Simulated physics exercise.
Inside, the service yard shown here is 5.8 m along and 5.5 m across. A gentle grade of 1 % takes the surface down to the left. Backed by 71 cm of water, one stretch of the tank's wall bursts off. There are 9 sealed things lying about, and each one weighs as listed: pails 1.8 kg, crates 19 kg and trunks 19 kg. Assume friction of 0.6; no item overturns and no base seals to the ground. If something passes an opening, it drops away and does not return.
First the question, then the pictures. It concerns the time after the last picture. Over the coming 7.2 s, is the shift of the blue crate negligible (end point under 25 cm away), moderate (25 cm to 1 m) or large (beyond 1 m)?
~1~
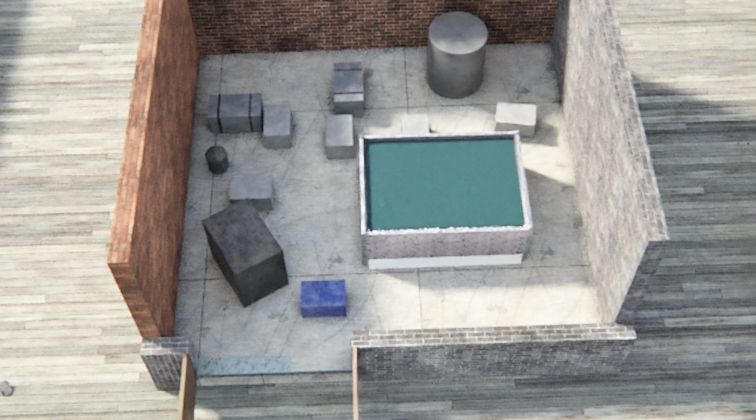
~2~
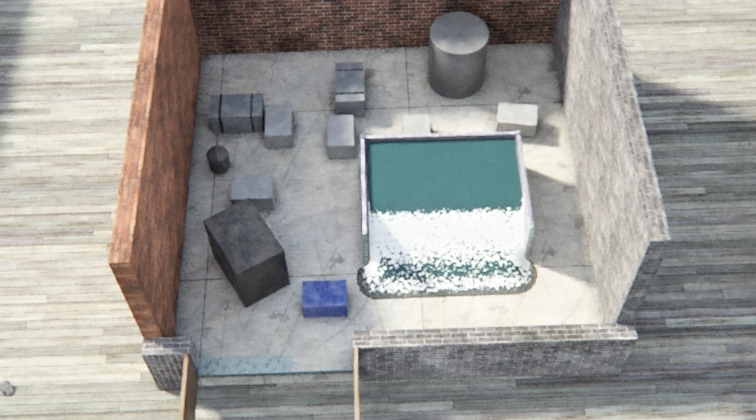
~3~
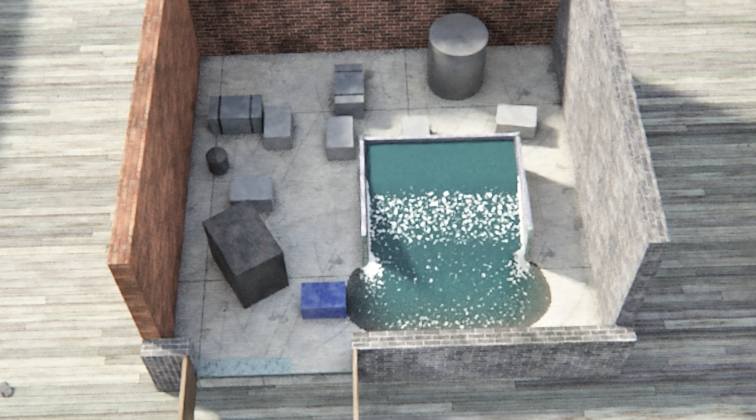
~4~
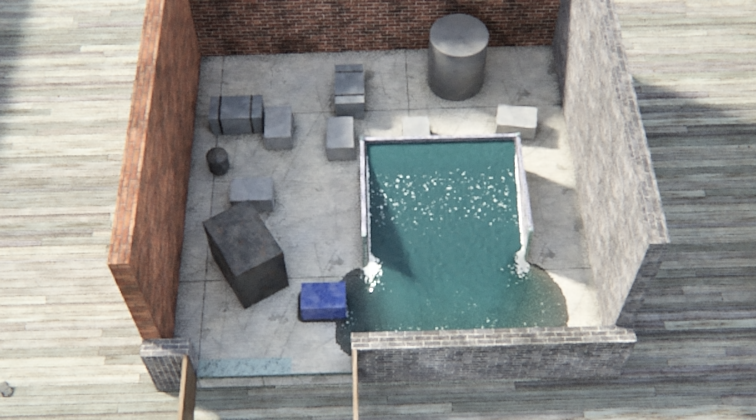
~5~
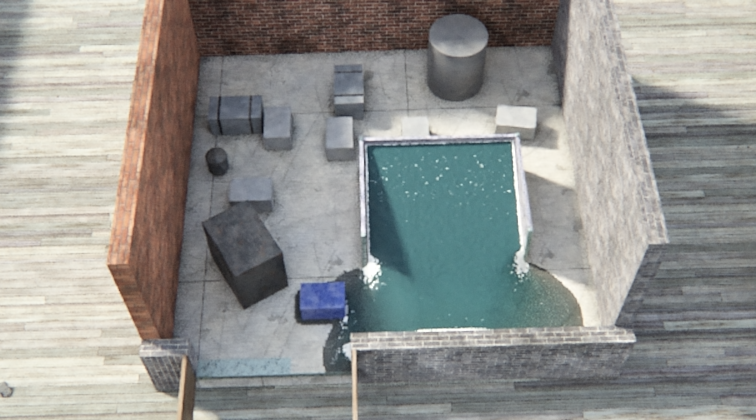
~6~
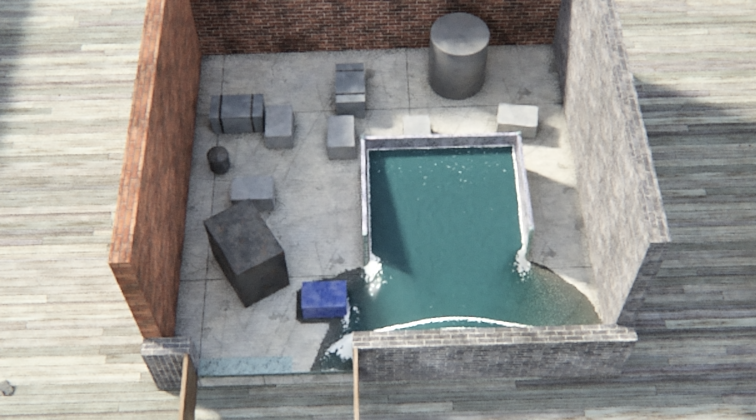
Large - it finishes beyond 1 m.
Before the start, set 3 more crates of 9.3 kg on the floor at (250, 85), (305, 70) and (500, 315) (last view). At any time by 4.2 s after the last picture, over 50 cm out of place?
Note, same order as listed: Inside the limit, inside the limit, beyond the limit.
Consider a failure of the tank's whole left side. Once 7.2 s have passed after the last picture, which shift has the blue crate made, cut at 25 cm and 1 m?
If that happened, the blue crate creeps a small distance.
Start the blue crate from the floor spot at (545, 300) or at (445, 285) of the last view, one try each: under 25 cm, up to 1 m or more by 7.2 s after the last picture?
Taken in turn, it is carried a long way and then is carried a long way.
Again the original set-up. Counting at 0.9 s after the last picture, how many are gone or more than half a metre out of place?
By my reckoning, 0.
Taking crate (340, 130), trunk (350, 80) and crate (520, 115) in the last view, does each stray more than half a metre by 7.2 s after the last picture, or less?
Taking them in order: Fell shy, fell shy and exceeded.
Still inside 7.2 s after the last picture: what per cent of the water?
Close to 76 in a hundred parts remain.
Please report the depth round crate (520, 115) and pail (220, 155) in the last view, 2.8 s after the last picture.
Some 13 cm at the first, some 5 cm at the second.
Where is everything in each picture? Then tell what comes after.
The blue crate at (323, 293), on the bottom; water covers 3.5 m2; 0 of 9 have shifted, in the first picture.
The blue crate at (324, 293), on the bottom; 4.7 m2 under water; 0 of 9 have shifted, in the second picture.
The blue crate at (323, 295), on the bottom; water covers 6.3 m2; 0 of 9 have shifted, in the third picture.
The blue crate at (323, 295) rests on the ground; 7.4 m2 under water; 0 of 9 have shifted, in the fourth picture.
The blue crate at (323, 295) rests on the ground; 7.8 m2 under water; 0 of 9 have shifted, in the fifth picture.
The blue crate at (324, 294), on the bottom; water covers 8.1 m2; 0 of 9 have shifted, in the sixth picture.
Then, 0.9 s after the last picture the blue crate is near (305, 285), 0.3 m from its start, aground; 0 of 9 are out; 0 afloat.
Then, 2.8 s after the last picture the blue crate is near (245, 340), 1.2 m from its start, afloat; 0 of 9 are out; 2 afloat.
Then, 4.8 s after the last picture the blue crate has gone out; 1 of 9 are out; 2 afloat.
Then, 7.2 s after the last picture the blue crate has gone out; 1 of 9 are out; 6 afloat.
